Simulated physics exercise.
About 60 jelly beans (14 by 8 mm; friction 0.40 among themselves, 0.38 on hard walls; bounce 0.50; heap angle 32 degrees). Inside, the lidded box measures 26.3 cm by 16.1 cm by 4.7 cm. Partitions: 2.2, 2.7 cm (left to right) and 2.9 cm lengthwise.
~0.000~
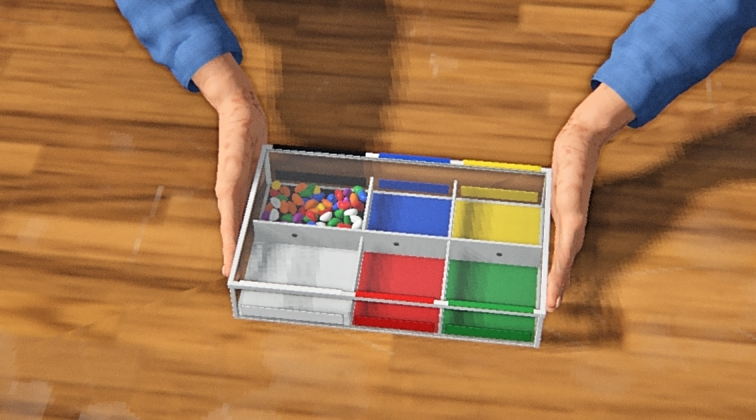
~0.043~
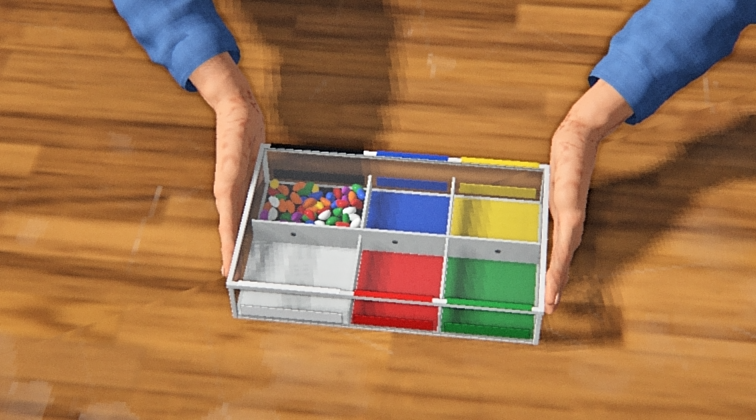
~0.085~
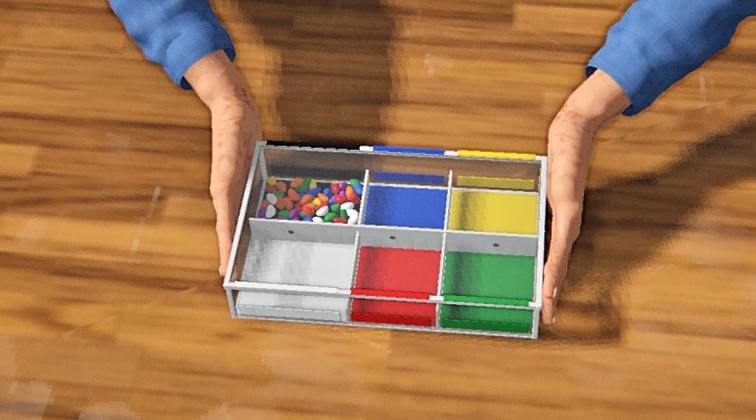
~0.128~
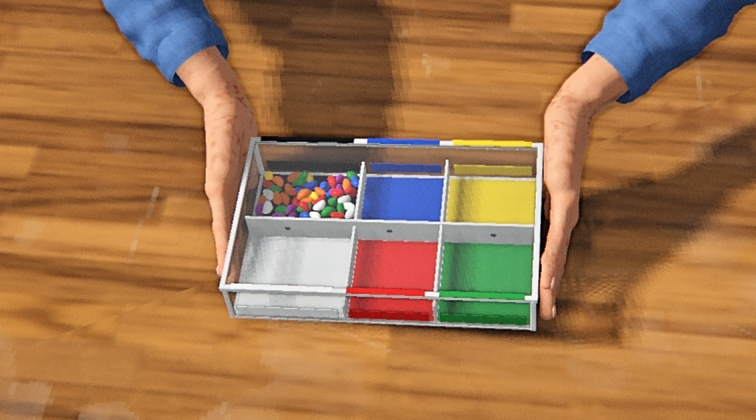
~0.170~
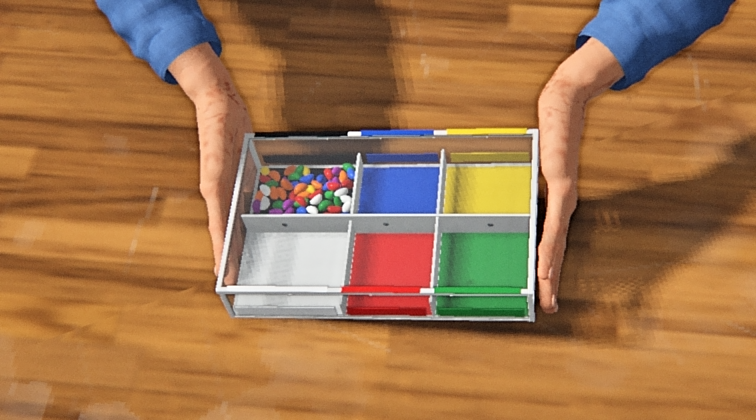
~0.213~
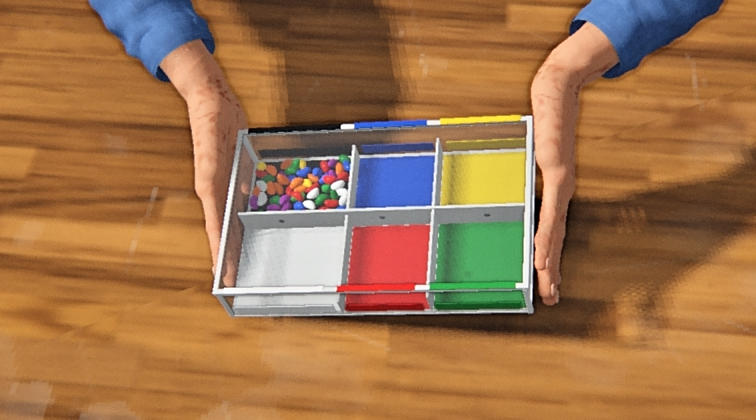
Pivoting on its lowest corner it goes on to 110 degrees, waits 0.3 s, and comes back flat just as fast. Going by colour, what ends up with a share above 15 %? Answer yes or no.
Red compartment: No; blue compartment: No; green compartment: No; yellow compartment: No; white compartment: Yes; black compartment: Yes.
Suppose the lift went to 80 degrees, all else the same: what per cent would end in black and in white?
Black 75, white 25.
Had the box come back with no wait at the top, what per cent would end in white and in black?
White 45, black 50.
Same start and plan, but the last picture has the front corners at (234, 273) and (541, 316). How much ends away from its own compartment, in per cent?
It would be near 100 per cent.
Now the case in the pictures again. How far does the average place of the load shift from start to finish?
About 6.5 cm.
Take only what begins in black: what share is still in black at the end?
Some 50 per cent.
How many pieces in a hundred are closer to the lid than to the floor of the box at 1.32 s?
About 70 per cent.
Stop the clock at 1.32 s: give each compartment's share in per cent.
Red 0, blue 0, green 0, yellow 0, white 45, black 55.
Then, at 1.32 s, tilt 110 degrees; white 45 %, black 55 %.
After 2.05 s, tilt 58 degrees; white 45 %, black 55 %.
After 2.82 s, tilt 0 degrees; white 50 %, black 50 %.
In the end, at 3.4 s, red 0 %, blue 0 %, green 0 %, yellow 0 %, white 45 %, black 50 %.
